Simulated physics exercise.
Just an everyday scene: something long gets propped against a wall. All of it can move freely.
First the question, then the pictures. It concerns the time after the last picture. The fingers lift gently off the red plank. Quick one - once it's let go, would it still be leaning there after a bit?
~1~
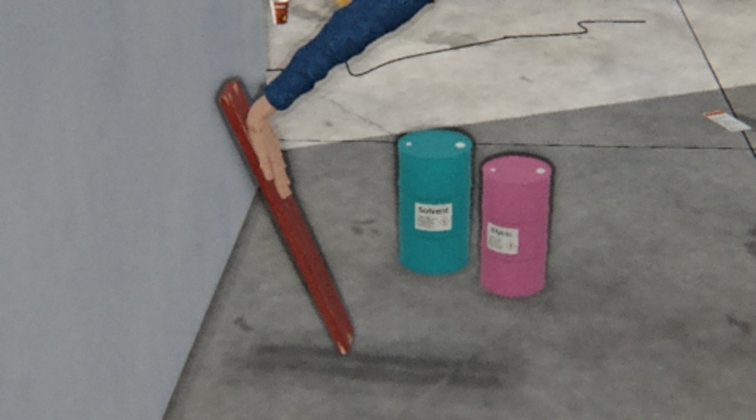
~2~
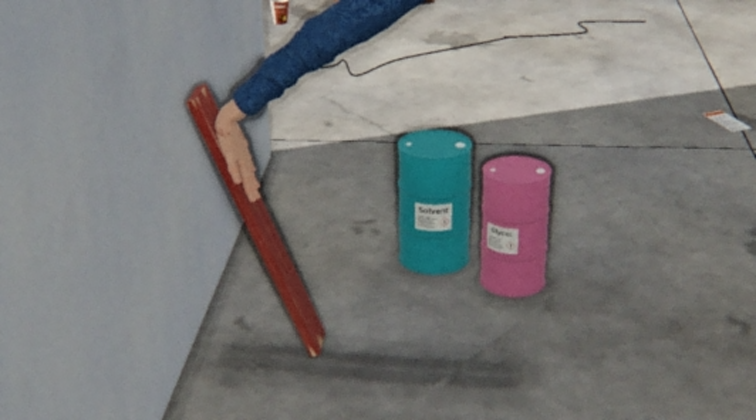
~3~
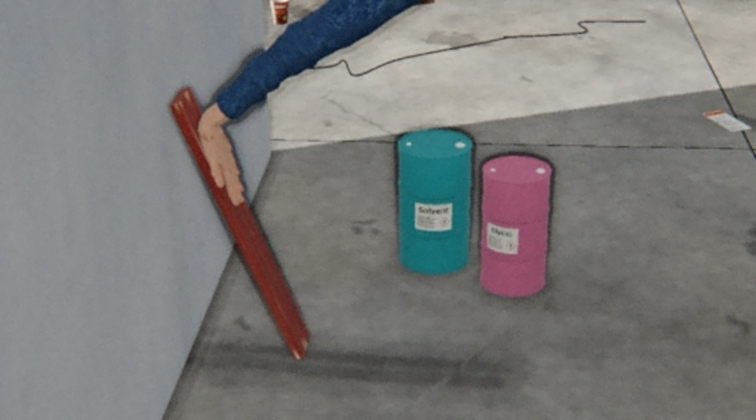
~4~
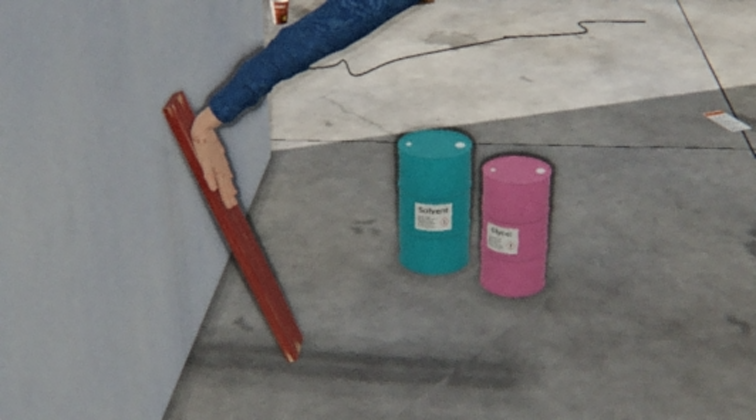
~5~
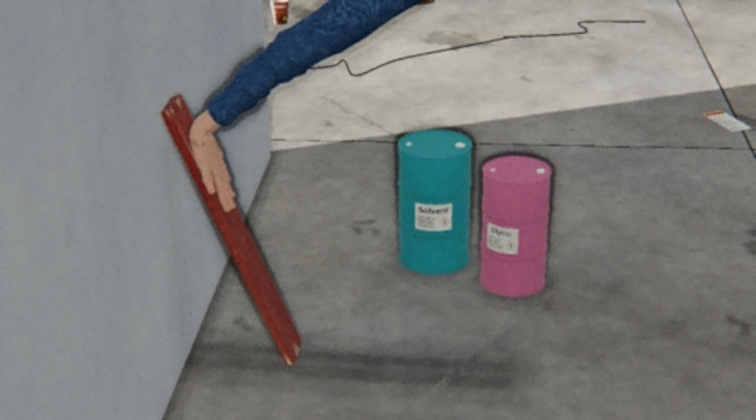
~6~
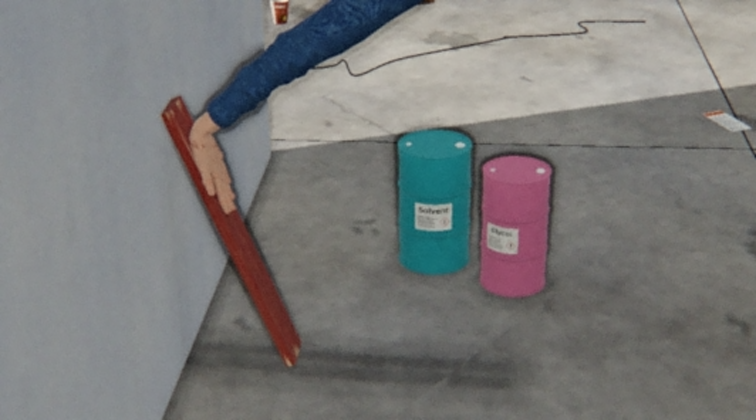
Honestly, it stays in place.
Then, 0.20 s on from there, no change.
Then, 0.70 s on from there, red plank resting near (235, 236).
In the end, all 3 unmoved. At the end, from the last picture's camera, red plank near (235, 236). The plank holds.
